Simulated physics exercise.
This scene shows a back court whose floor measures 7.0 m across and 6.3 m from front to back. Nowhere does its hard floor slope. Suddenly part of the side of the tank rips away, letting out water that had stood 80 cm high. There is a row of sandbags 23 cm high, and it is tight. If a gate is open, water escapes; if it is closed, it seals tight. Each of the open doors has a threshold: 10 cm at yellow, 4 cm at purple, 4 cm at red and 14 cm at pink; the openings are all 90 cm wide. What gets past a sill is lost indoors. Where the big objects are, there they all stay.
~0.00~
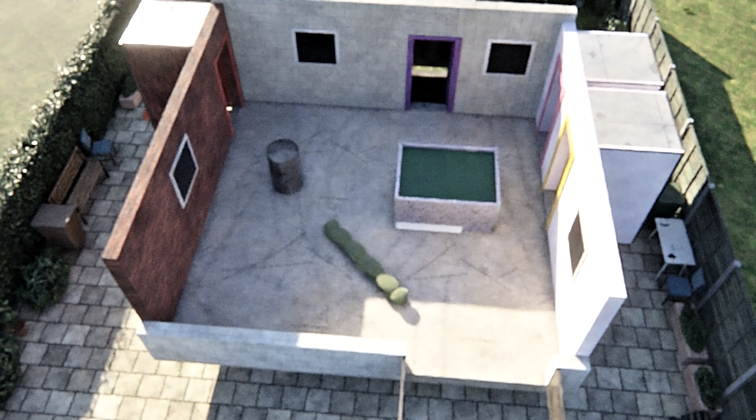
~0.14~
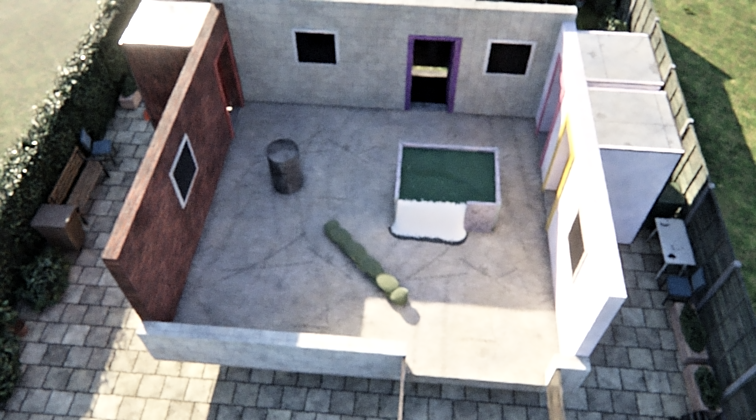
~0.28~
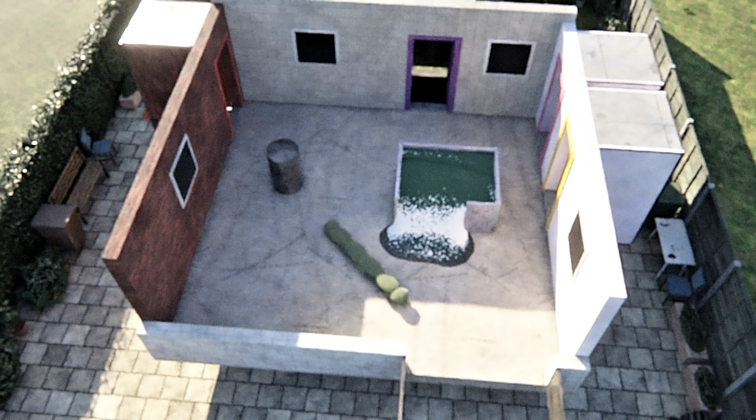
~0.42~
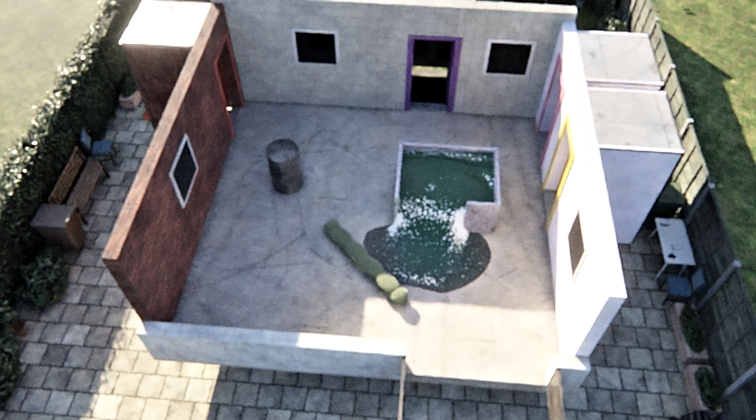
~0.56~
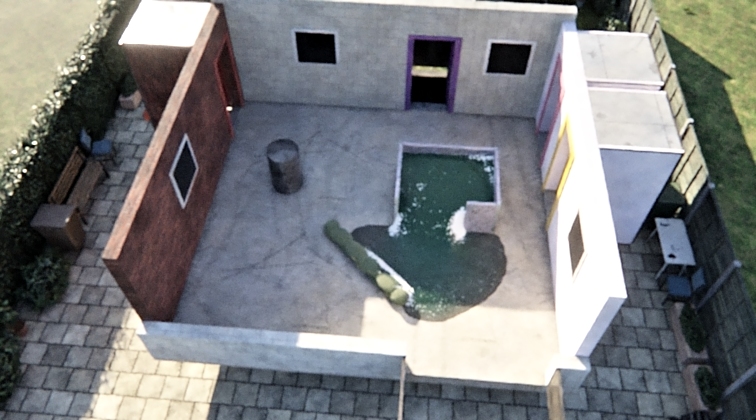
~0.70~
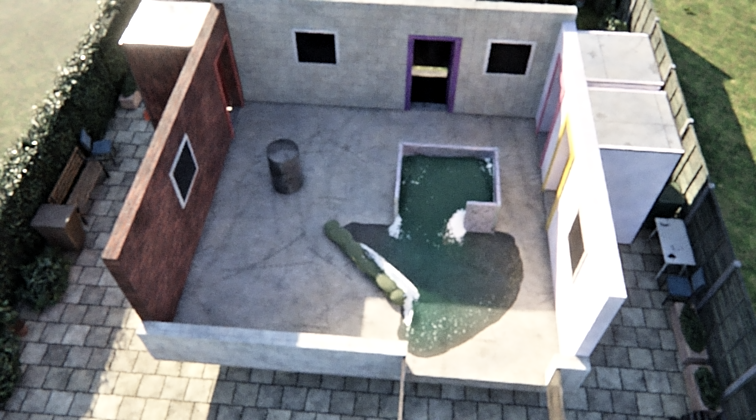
A walled back court with a flat grey floor is seen from high above, ringed by paving, a hedge and a fence. A tank of dark green water stands right of centre, with a dark barrel to the left, a green sandbag row in front and a purple-framed doorway behind. White water bursts from the tank's front, spreads forward in a widening green pool, and runs along the sandbags and past their near end, while the camera stays still.
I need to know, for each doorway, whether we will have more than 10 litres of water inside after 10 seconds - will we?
At the yellow door the total will be lower than the limit. At the purple door the total will be lower than the limit. At the red door the total will be lower than the limit. At the pink door the total will be lower than the limit.
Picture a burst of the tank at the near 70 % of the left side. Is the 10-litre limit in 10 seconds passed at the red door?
Measured against that limit, the red door goes beyond it.
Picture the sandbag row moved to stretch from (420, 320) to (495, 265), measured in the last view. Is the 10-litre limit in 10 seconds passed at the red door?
At red, compared with that limit: Limit exceeded.
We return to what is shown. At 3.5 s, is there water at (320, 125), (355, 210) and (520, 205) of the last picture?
Listed in sequence, the spots are drenched, drenched and bone dry.
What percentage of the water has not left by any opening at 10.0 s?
I'd say close to 42 percent is still there.
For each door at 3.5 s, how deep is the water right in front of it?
In centimetres, the yellow door has 0, the purple door 0, the red door 0 and the pink door 0.
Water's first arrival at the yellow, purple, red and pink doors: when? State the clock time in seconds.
The front reaches yellow at 5.0 s, purple at 6.0 s, red at 5.5 s, pink at 6.5 s.
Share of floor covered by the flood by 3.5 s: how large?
I'd say around 40 % is wet.
After 1.4 s water covers 25 % of the floor and is deepest (42 cm) near (396, 279); yellow door not reached, purple door not reached, red door not reached, pink door not reached.
After 2.2 s water covers 35 % of the floor and is deepest (30 cm) near (396, 279); yellow door not reached, purple door not reached, red door not reached, pink door not reached.
After 3.5 s water covers 40 % of the floor and is deepest (20 cm) near (547, 371); yellow door not reached, purple door not reached, red door not reached, pink door not reached.
After 6.0 s water covers 60 % of the floor and is deepest (10 cm) near (396, 279); yellow door 2 cm at the sill, 0 L in, purple door 1 cm at the sill, 0 L in, red door 3 cm at the sill, 0 L in, pink door not reached.
After 10.0 s water covers 75 % of the floor and is deepest (4 cm) near (396, 279); yellow door 1 cm at the sill, 0 L in, purple door 2 cm at the sill, 0 L in, red door 4 cm at the sill, 1 L in, pink door 2 cm at the sill, 0 L in.
